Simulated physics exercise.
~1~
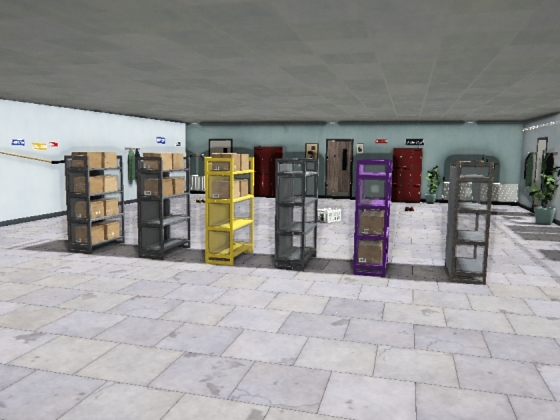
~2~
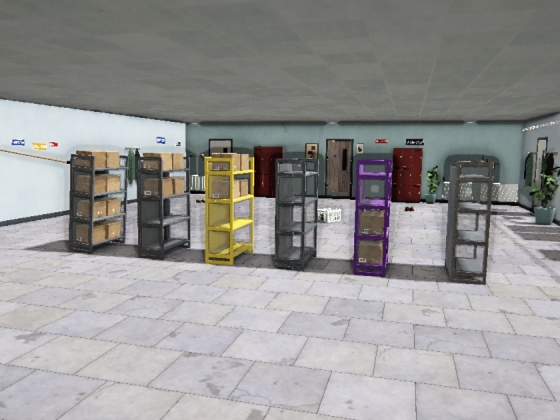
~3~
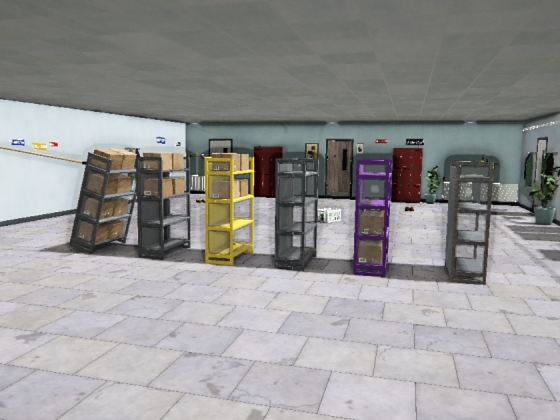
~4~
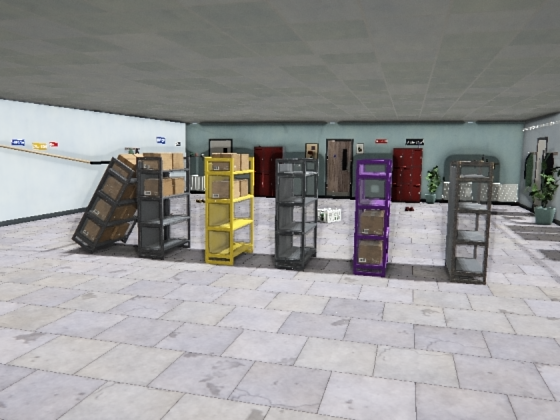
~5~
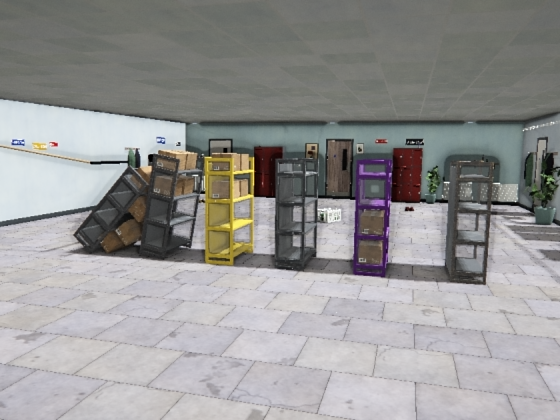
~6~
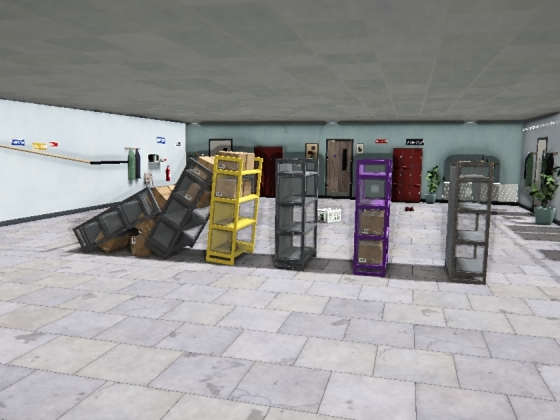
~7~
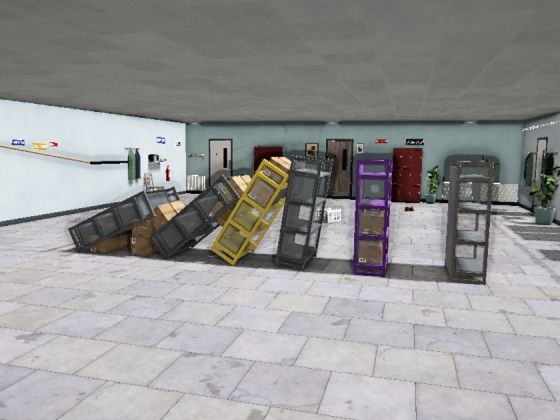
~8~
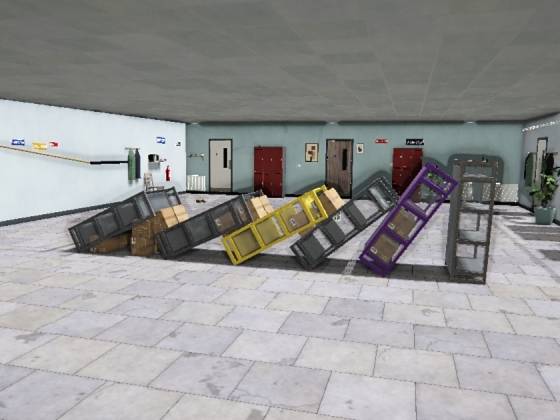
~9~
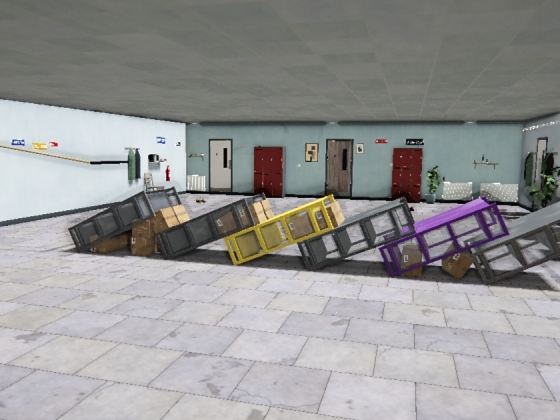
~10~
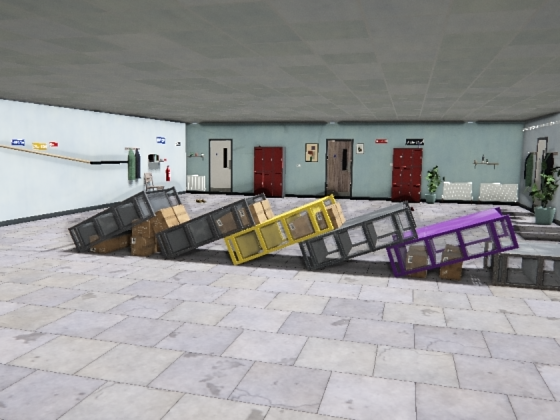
Six tall shelving units, several loaded with cardboard cartons, stand in a row across a pale stone floor, seen from a fixed view in a large room with doors along the back wall. Four are grey, with a yellow one third from the left and a purple one fifth. The leftmost unit tips right and leans into its neighbour, its cartons sliding. That one topples against the yellow unit, and the fall passes rightward through the next grey and the purple. Finally the last grey unit drops flat, while the other five rest slanted in an overlapping line.
